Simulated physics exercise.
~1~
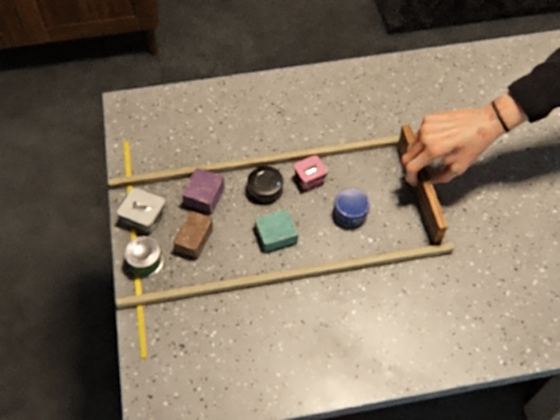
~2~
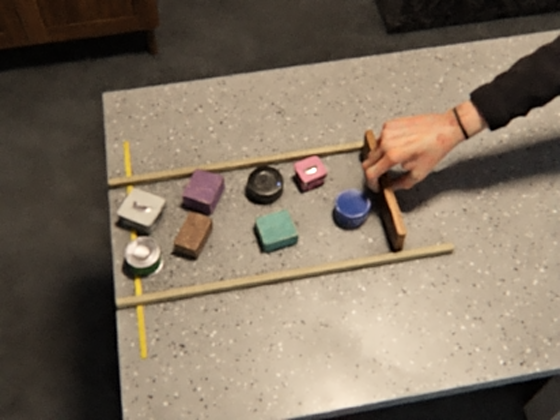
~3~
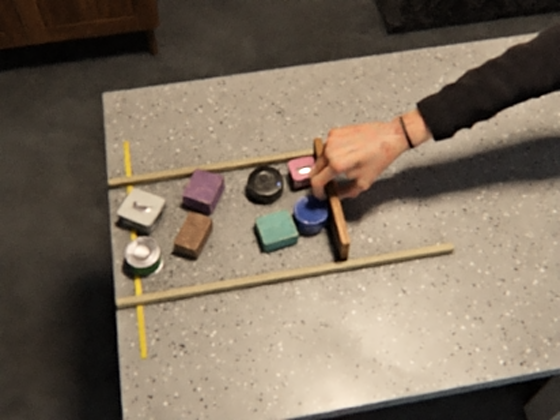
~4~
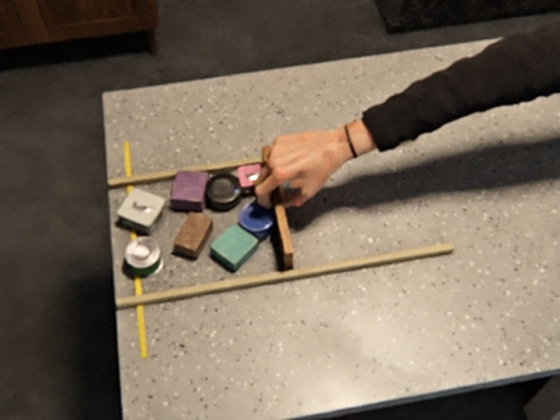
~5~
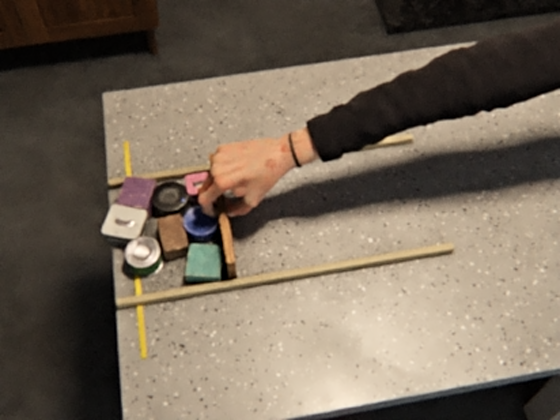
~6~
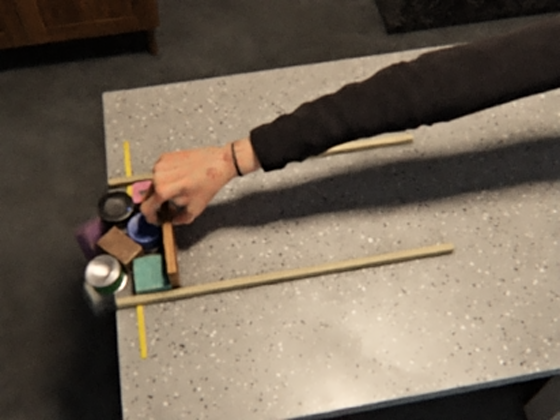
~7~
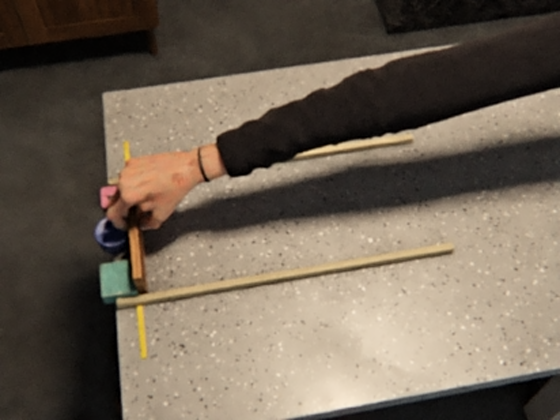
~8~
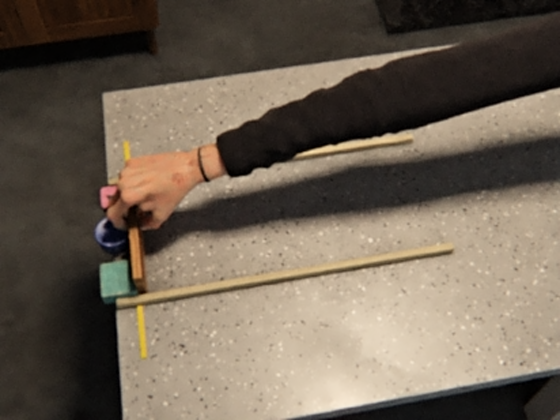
At first, a hand holds an upright wooden board at the right of a channel between two wooden rods, with small blocks and round containers scattered to its left. The hand slides the board left, and it pushes the blue tin along. The pink and teal pieces, the black lid and the purple block are soon moving too, bunching towards the table's edge. The crowded pieces shove the pale case and the round, silvery-topped pot over the edge, and the purple block, brown block and black lid go as well. The board stops by the yellow tape, with the pink, blue and teal pieces still at the edge.
